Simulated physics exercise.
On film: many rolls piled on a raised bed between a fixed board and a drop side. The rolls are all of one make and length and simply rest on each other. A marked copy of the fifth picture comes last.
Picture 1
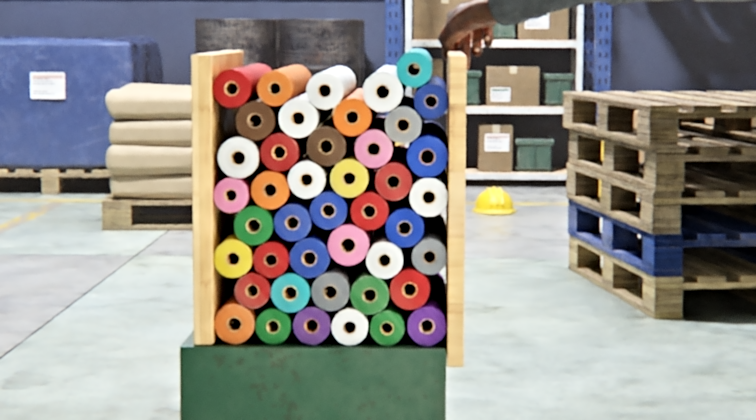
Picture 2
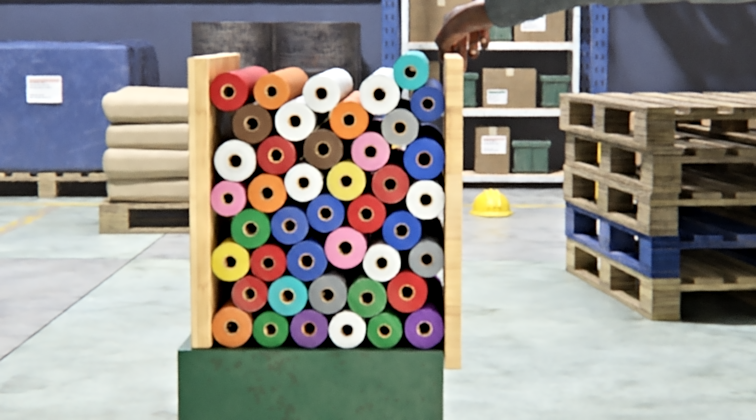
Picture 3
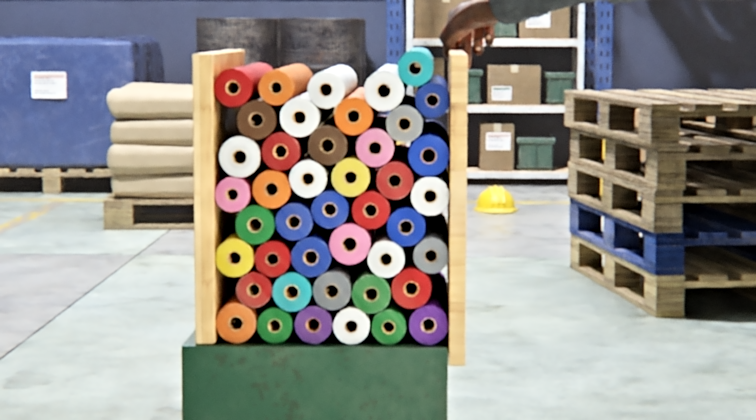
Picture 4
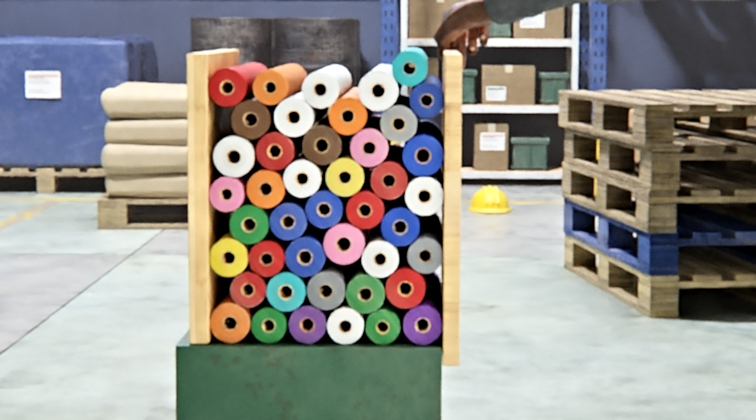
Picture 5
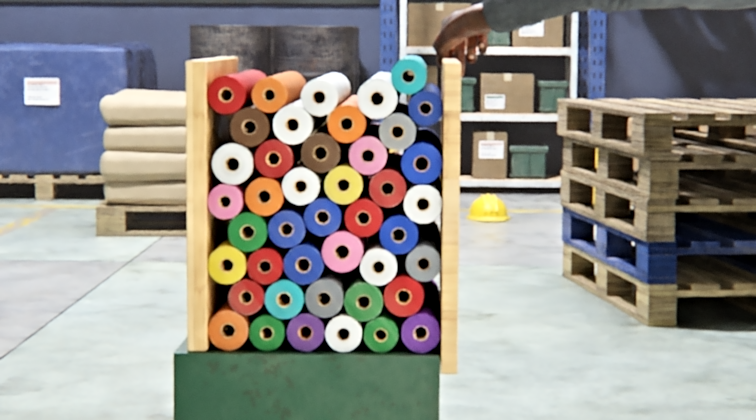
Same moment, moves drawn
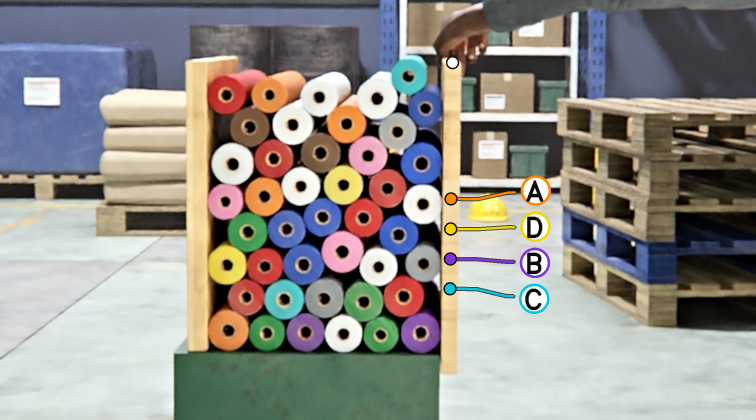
The clip opens on colourful rolls stacked between two upright wooden boards on a green base, with pallets to the right and shelving behind. A hand stays near the top of the right board while the view shifts slightly back and forth, and the rolls show no clear movement among themselves.
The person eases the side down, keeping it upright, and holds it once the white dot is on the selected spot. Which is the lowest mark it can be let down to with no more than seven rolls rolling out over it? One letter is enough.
Stop at D.
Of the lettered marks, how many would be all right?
The number is two.
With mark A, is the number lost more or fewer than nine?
At A, fewer than nine.
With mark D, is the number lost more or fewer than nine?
At D, fewer than nine.
On the marked copy, A at (451, 199); B at (450, 259); C at (450, 289); D at (450, 229); the white dot at (452, 63).
With D. Early on, top of the board (443, 134).
Further on, top of the board (442, 216).
At the end, top of the board (442, 228), five out over the board.
As for the rest, A two out over the board; B more than seven out over the board; C more than seven out over the board.
